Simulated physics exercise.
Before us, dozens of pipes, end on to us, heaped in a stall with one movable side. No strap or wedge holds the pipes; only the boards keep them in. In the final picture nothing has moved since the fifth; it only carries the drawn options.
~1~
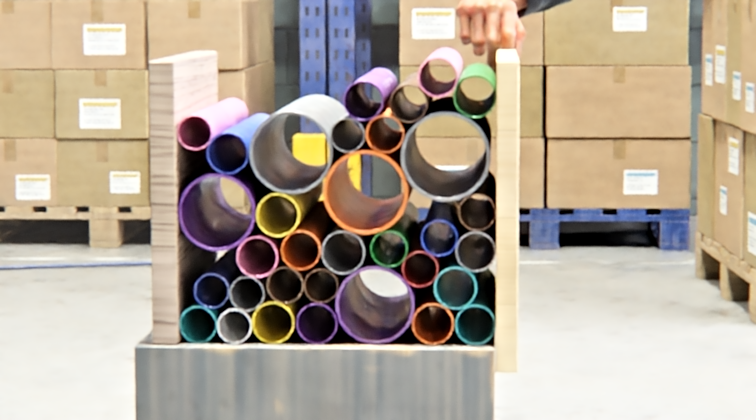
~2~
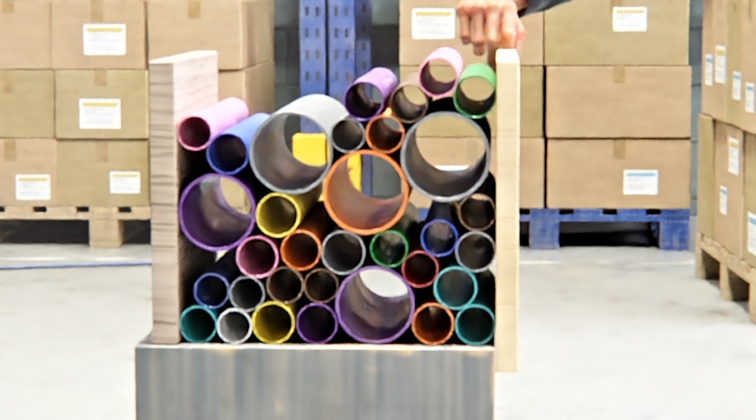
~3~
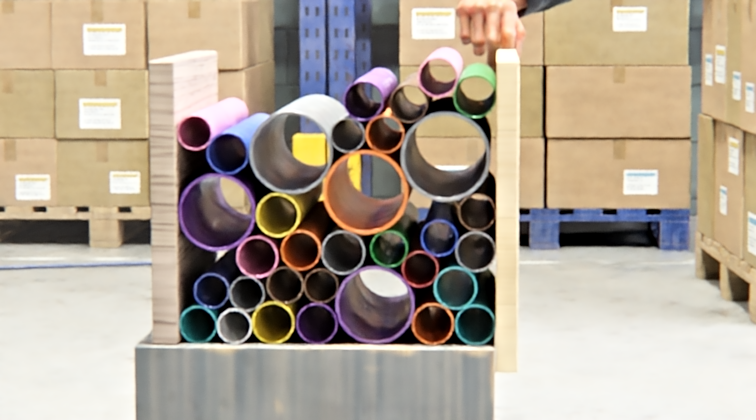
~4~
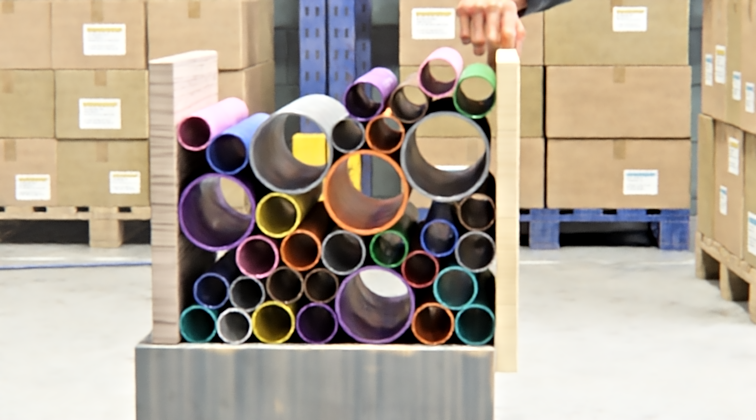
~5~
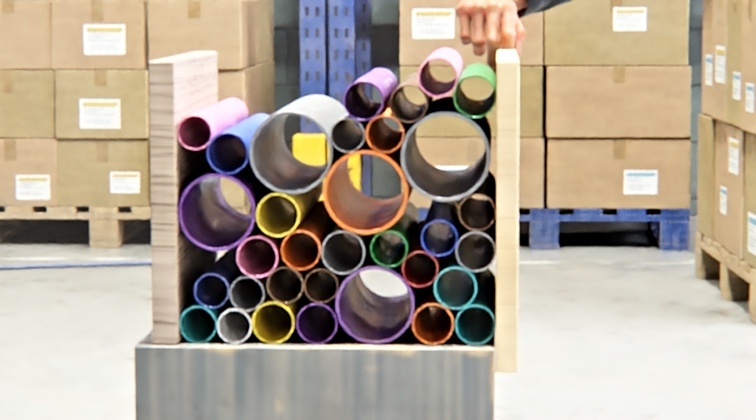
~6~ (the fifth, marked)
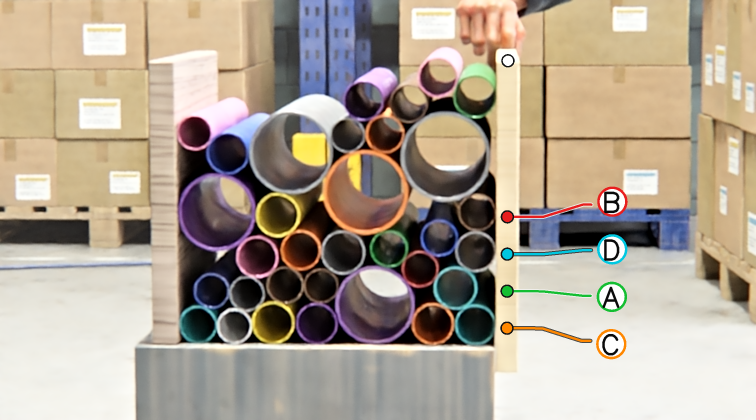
A hand reaches in from the upper right and rests on top of the pale right-hand board of a stall in a warehouse, seen straight on from the front. Purple, orange, grey, yellow, blue, pink, green and teal pipes lie heaped, open ends forward, between two upright boards on a grey base, with stacked cardboard boxes behind. Nothing visibly moves, neither hand, boards, pipes nor camera.
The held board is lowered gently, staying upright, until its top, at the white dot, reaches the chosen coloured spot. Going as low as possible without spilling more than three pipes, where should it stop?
The last mark within the limit is B.
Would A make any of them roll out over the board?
At A: Yes.
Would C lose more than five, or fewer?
More than five.
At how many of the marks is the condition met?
The number is one.
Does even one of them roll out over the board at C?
Yes.
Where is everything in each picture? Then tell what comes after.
In the first picture, side board (506, 197); an orange pipe (433, 324).
In the second picture, an orange pipe (433, 324); a brown pipe (321, 285).
In the third picture, a grey pipe (343, 252); a grey pipe (446, 156).
In the fourth picture, an orange pipe (385, 134); a pink pipe (438, 77).
In the fifth picture, side board (506, 197); an orange pipe (433, 324).
On the marked copy, A at (507, 291); B at (507, 216); C at (507, 328); D at (507, 254); the white dot at (508, 61).
With B. Early on, top of the board (497, 132).
Further on, top of the board (497, 213).
At the end, top of the board (497, 215), two out over the board.
As for the rest, A more than three out over the board; C more than three out over the board; D more than three out over the board.
